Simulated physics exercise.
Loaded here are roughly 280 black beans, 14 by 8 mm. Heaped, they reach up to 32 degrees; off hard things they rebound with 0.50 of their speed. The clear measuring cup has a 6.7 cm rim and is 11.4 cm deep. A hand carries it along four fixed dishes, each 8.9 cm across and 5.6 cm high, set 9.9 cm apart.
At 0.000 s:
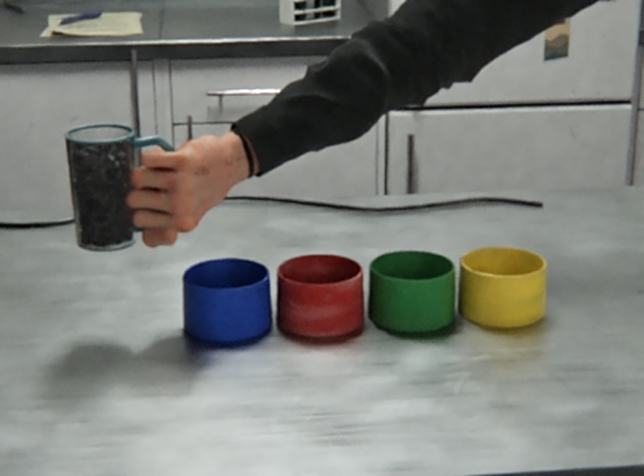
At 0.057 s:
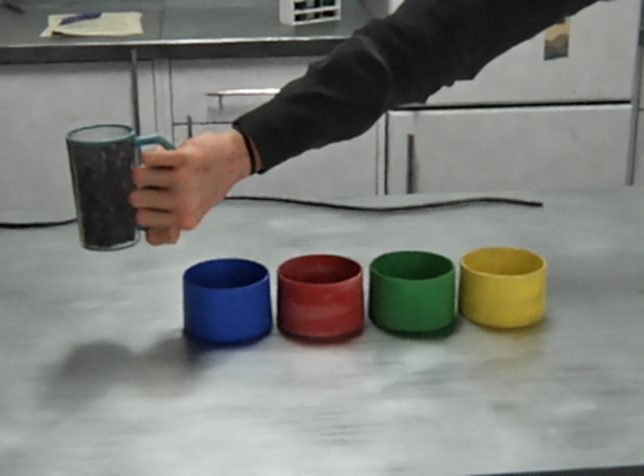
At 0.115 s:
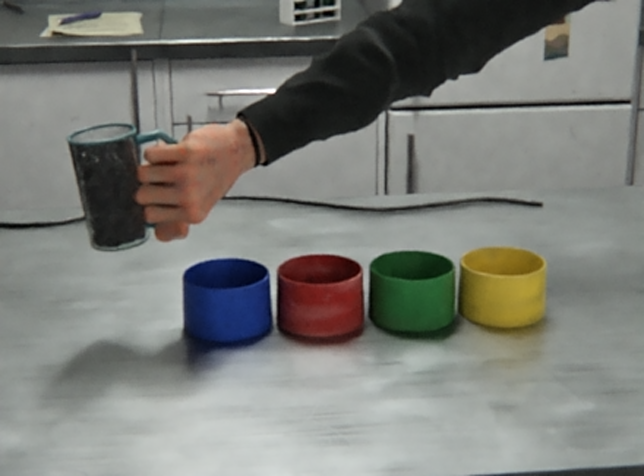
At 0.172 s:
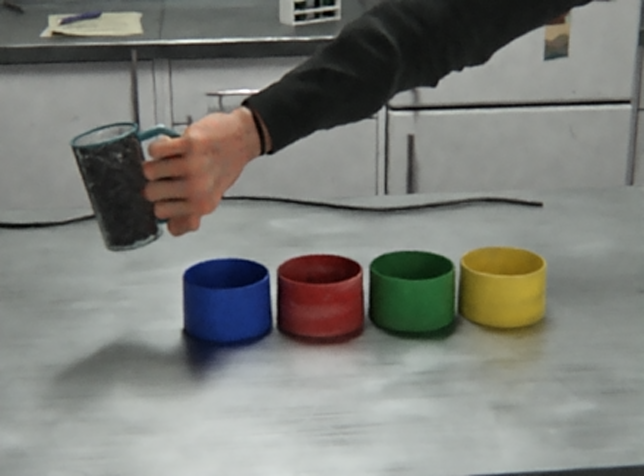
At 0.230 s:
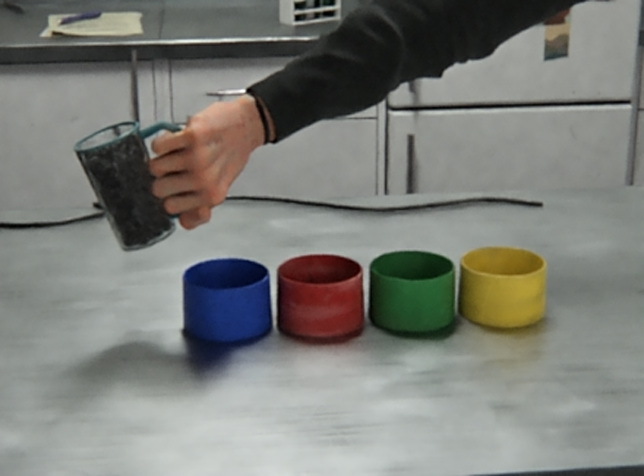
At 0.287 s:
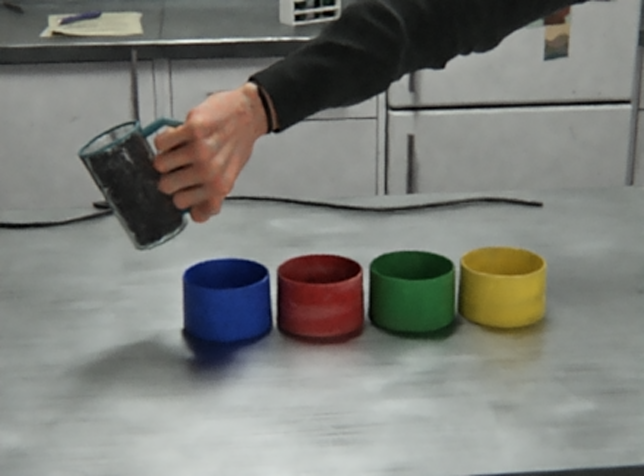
A hand in a dark sleeve, reaching in from the upper right, holds a clear measuring cup of black beans above a grey tabletop in a kitchen-like room, seen from slightly above by a still camera. Blue, red, green and yellow dishes stand in a row, left to right, below the arm. The cup starts upright at left, then leans steadily leftward while drifting slightly right.
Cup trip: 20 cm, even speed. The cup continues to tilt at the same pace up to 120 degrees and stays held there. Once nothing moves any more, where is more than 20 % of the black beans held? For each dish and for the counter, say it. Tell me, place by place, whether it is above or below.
Red dish: Probably a fifth or fewer of the pieces land there; blue dish: Probably more than a fifth of the pieces land there; green dish: Probably a fifth or fewer of the pieces land there; yellow dish: Probably a fifth or fewer of the pieces land there; counter: Probably a fifth or fewer of the pieces land there.
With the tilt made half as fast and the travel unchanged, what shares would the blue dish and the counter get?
Then blue 100 and counter 0.
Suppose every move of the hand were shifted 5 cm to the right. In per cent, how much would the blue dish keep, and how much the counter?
Blue 60; counter 20.
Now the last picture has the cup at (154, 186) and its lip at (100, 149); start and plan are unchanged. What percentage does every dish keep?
Red 0; blue 100; green 0; yellow 0.
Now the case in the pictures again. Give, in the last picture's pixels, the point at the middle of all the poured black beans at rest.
Around (225, 297).
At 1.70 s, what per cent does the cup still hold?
My guess is near 0 per cent.
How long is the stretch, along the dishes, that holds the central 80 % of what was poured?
About 6 cm.
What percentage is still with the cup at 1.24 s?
Some 60 per cent.
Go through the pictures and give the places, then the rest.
Cup at (104, 188), tilt 0 degrees, lip at (66, 135), moved 0.0 cm; middle of the pieces at (106, 195); blue dish at (226, 274); red dish at (320, 270); green dish at (412, 266); yellow dish at (503, 262), in the first frame.
Cup at (105, 188), tilt 1 degrees, lip at (66, 136), moved 0.2 cm; middle of the pieces at (108, 195), in the second frame.
Cup at (111, 188), tilt 6 degrees, lip at (68, 139), moved 0.8 cm; middle of the pieces at (115, 195), in the third frame.
Cup at (119, 188), tilt 12 degrees, lip at (71, 143), moved 1.6 cm; middle of the pieces at (123, 194), in the fourth frame.
Cup at (128, 187), tilt 19 degrees, lip at (75, 148), moved 2.4 cm; middle of the pieces at (132, 193), in the fifth frame.
Cup at (136, 187), tilt 25 degrees, lip at (79, 153), moved 3.2 cm; middle of the pieces at (141, 192); blue dish at (226, 274); red dish at (320, 270); green dish at (412, 266); yellow dish at (503, 262). Its pace works out near 110 degrees a second; the hand travels 14 cm a second, in the sixth frame.
After 0.86 s, tilt 87 degrees; cup holds 100 %.
After 1.24 s, tilt 120 degrees; cup holds 60 %, blue 30 %.
Then, at 1.70 s, tilt 120 degrees; cup holds 0 %, blue 90 %.
By 2.1 s all is still; red 0 %, blue 90 %, green 0 %, yellow 0 %, counter 10 %.
